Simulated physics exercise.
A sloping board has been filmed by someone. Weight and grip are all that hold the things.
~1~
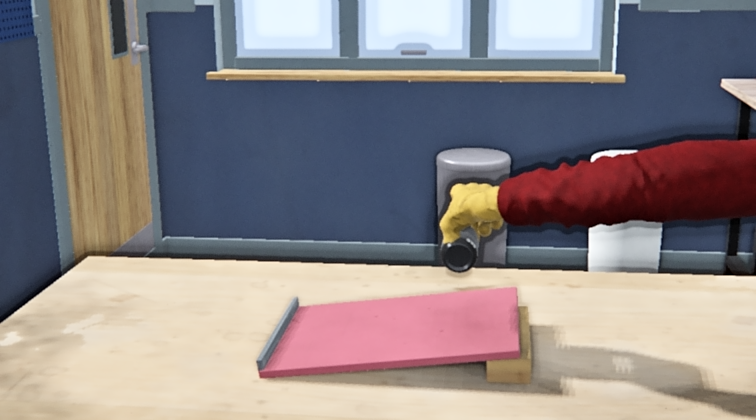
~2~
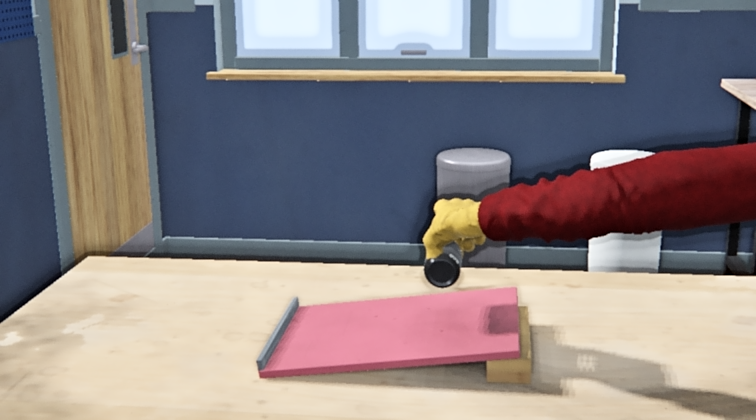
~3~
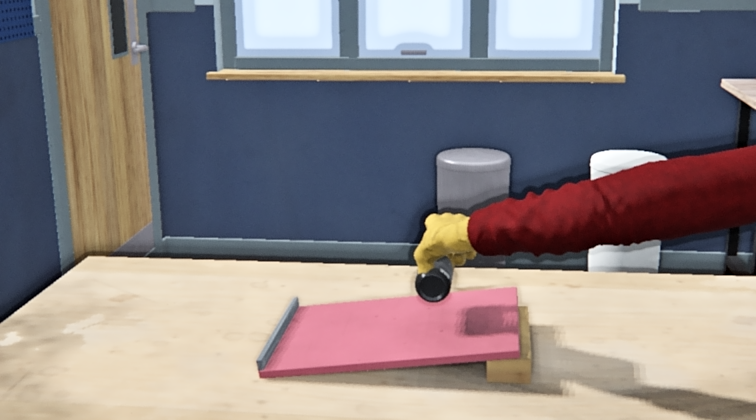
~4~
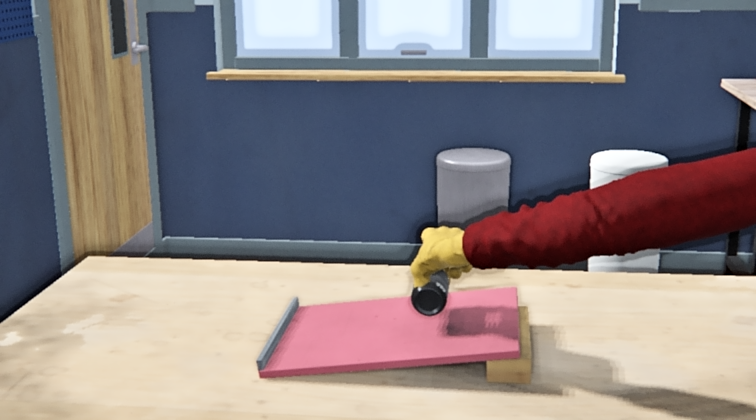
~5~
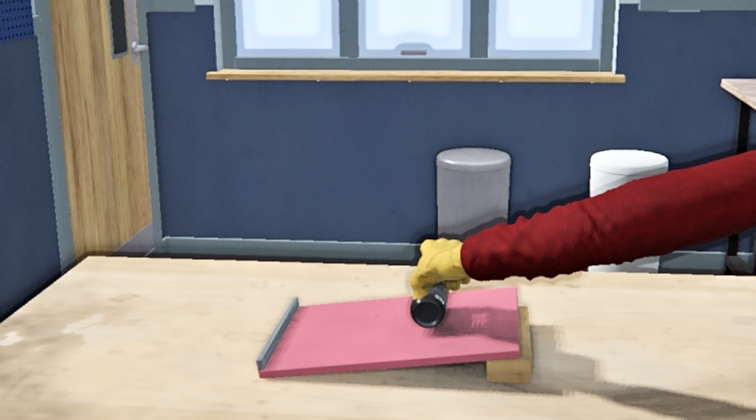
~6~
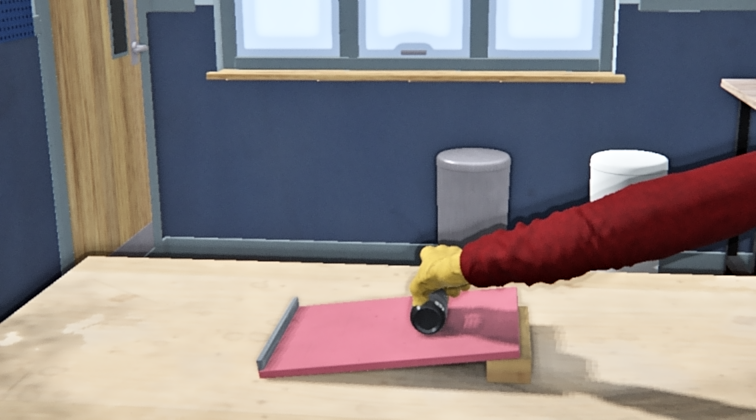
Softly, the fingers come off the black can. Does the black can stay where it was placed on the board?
Downward.
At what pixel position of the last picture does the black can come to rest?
It finishes at around (296, 318).
Then, 0.60 s later than the last frame, black can moved about its own width near (380, 311).
Then, 0.80 s later than the last frame, black can moved well along near (333, 315).
When it is over, moved from the start, black can. End places, in pixels of the last picture, black can near (296, 318). The black can runs down the board.
